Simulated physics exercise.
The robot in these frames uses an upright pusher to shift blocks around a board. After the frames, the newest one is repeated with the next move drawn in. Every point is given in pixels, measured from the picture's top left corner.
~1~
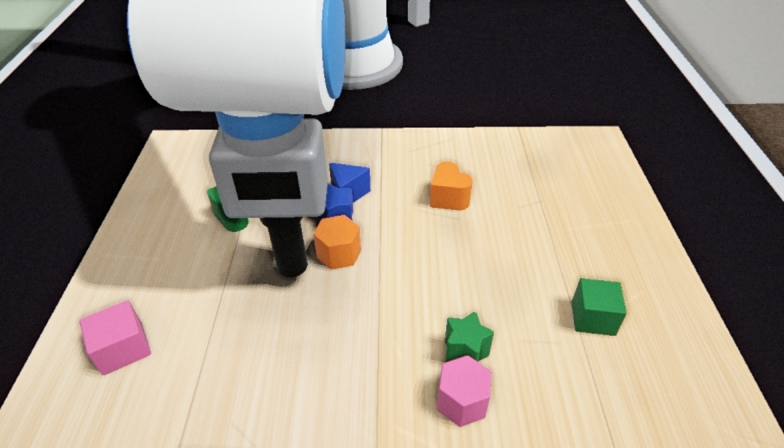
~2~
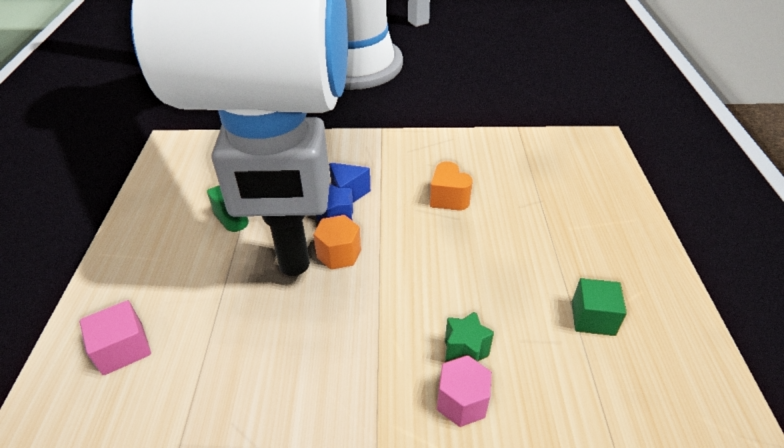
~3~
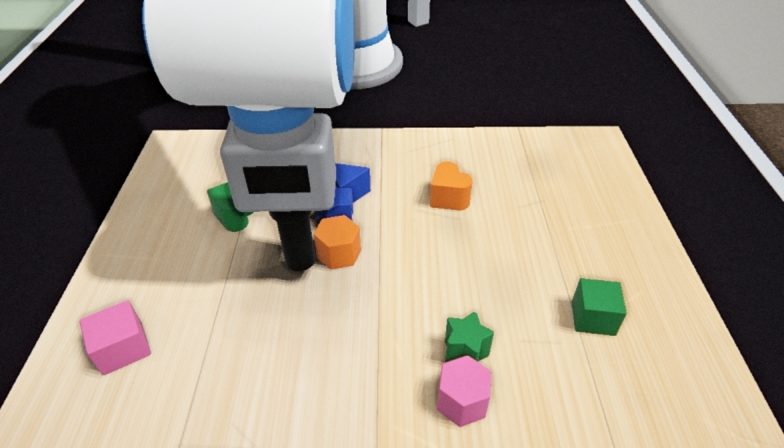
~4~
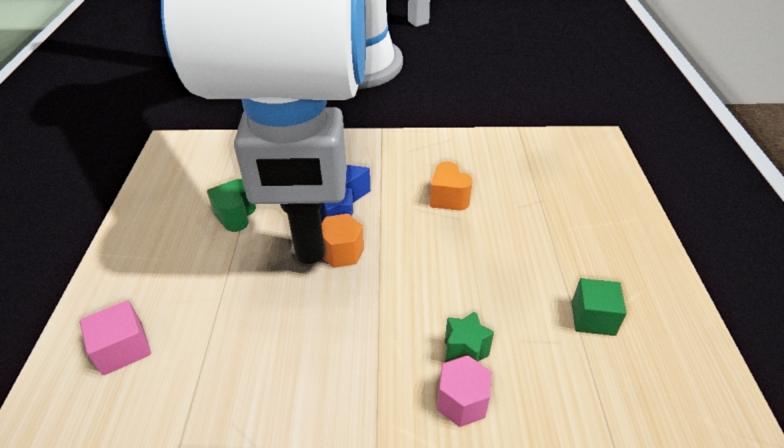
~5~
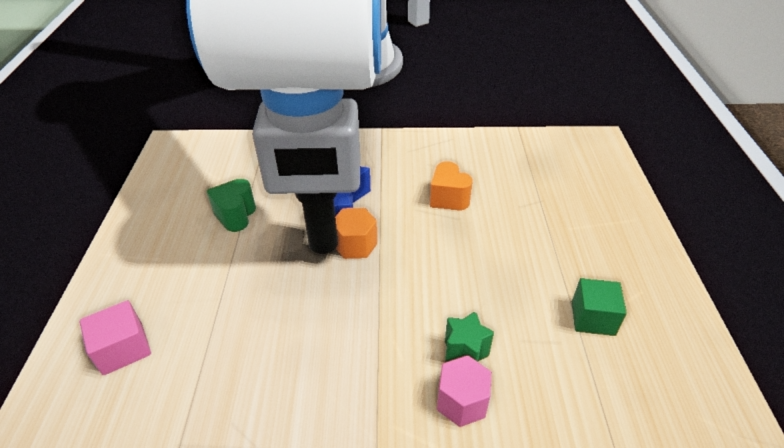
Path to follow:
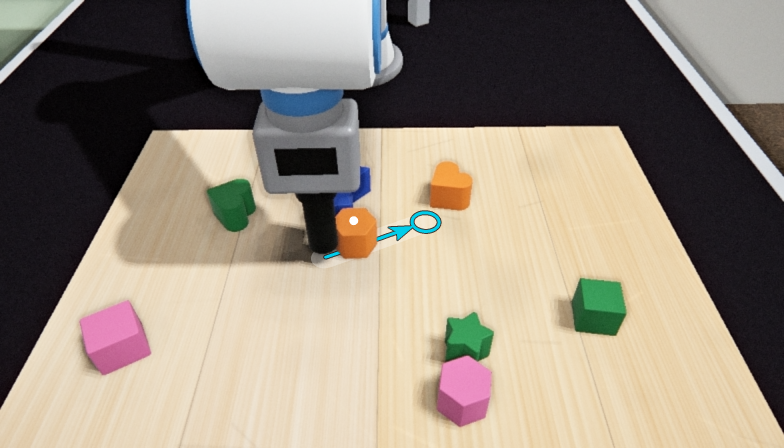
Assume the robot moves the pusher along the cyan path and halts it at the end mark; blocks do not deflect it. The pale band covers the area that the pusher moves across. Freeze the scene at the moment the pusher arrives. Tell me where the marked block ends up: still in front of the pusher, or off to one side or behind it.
Ahead.
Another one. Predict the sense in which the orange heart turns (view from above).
Seen from overhead, it turns clockwise.
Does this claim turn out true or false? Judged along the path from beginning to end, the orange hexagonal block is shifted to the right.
Answer: False.
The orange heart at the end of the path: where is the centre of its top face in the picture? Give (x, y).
Its top middle is near (468, 164).
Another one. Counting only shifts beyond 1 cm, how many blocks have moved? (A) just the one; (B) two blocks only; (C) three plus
I'll go with B - two blocks only.
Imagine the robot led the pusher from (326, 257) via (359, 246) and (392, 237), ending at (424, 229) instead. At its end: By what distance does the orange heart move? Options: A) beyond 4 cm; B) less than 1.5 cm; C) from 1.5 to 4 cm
Answer: C.
The line goes in a line from (326, 257) to (426, 222); the dot is on the orange hexagonal block.
The first path, step by step. One third of the way, pusher at (360, 232); orange hexagonal block at (388, 208).
Two thirds of the way, pusher at (394, 220); orange hexagonal block at (419, 195), turned 15° anticlockwise.
At the end, pusher at (426, 208); blue star block unmoved; orange hexagonal block at (440, 179), turned 40° anticlockwise; orange heart at (468, 164), turned 30° clockwise.
